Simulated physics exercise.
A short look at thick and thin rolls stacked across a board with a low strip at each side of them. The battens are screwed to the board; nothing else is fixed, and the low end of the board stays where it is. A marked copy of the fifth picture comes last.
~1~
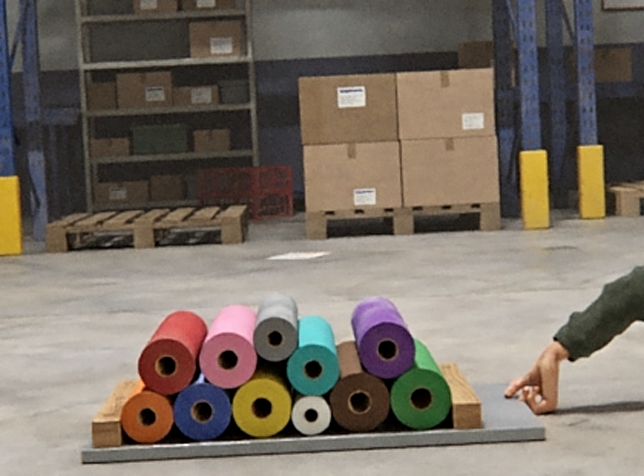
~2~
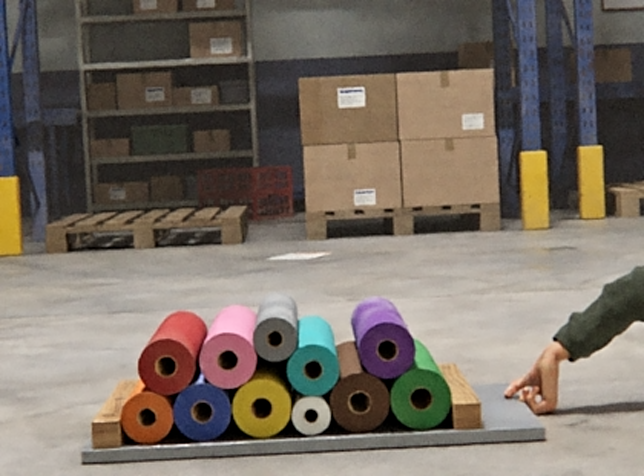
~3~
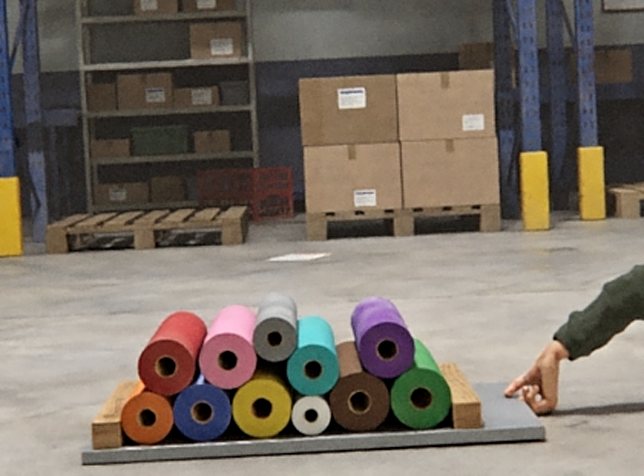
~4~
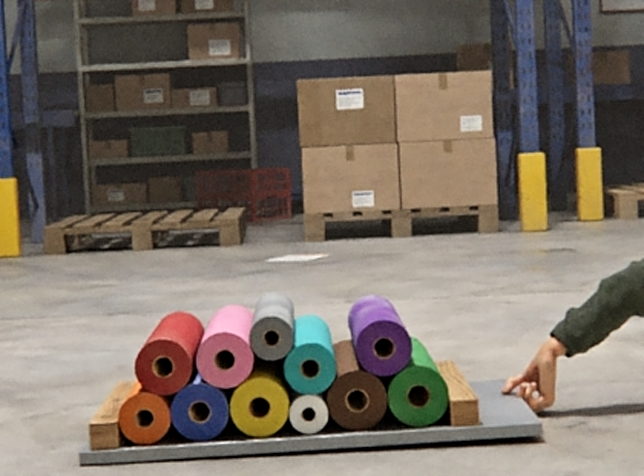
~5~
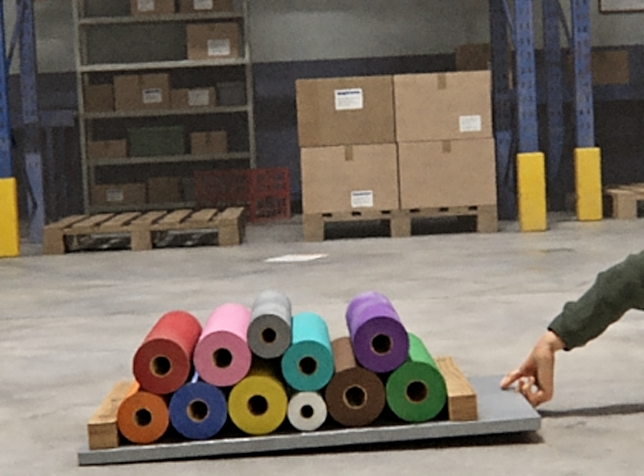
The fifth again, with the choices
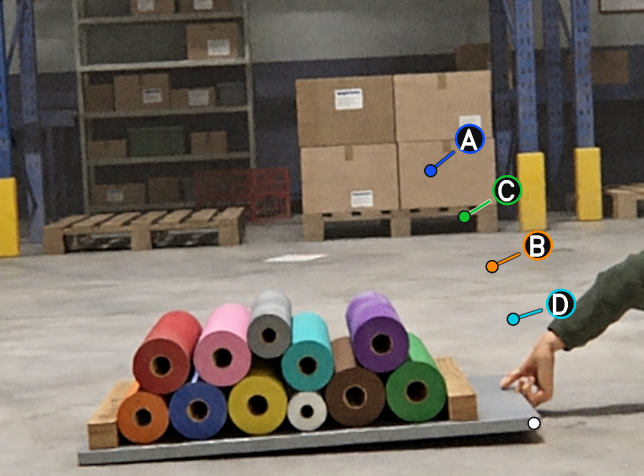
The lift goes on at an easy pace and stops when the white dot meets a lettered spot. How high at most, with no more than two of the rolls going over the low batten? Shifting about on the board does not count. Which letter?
Up to D.
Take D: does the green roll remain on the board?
The green roll: Yes.
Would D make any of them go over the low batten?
No.
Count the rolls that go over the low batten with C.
With C, three.
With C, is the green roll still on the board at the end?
Yes, with C.
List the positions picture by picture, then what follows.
In the first frame, board (311, 407); orange roll (147, 417); blue roll (203, 411).
In the second frame, blue roll (203, 412); yellow roll (262, 408).
In the third frame, board (312, 407); brown roll (360, 402); green roll (421, 398); pink roll (228, 360).
In the fourth frame, board (309, 407); orange roll (145, 418); blue roll (200, 412).
In the fifth frame, board (308, 404); orange roll (143, 417); blue roll (198, 410).
On the marked copy, A at (431, 171); B at (492, 266); C at (464, 217); D at (513, 319); the white dot at (534, 424).
With D. Early on, board at 12°.
Further on, board at 15°.
At the end, board at 15°, none over the low batten.
As for the rest, A three over the low batten (pink, red, grey); B three over the low batten (pink, red, grey); C three over the low batten (pink, red, grey).
